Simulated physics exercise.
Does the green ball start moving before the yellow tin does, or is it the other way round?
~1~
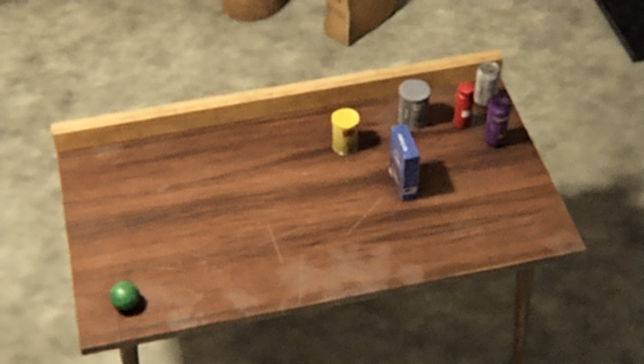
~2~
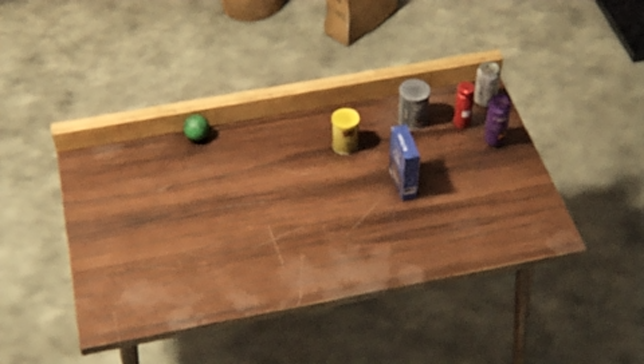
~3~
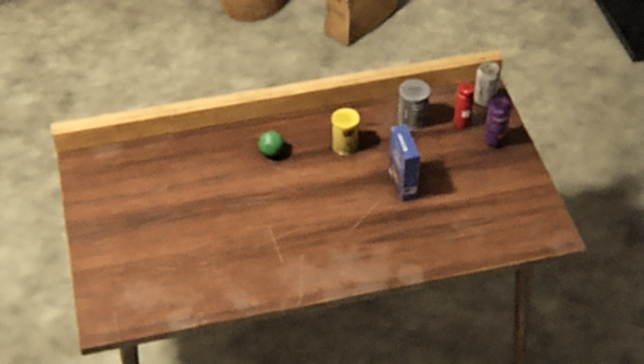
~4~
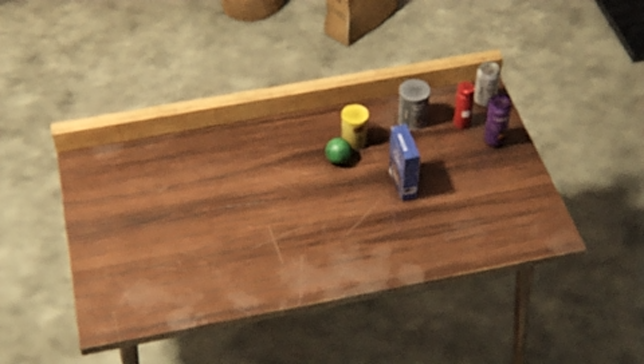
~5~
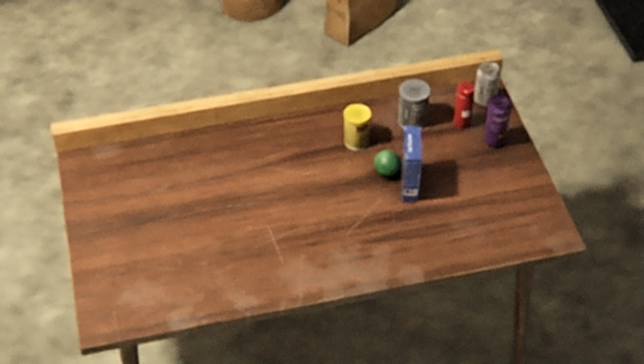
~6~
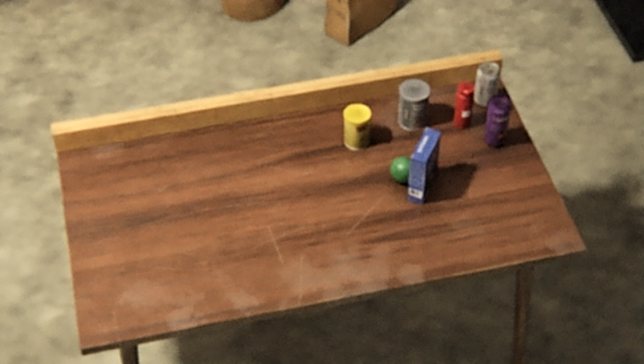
The green ball moves first, and the yellow tin shifts only later, when the ball reaches it.
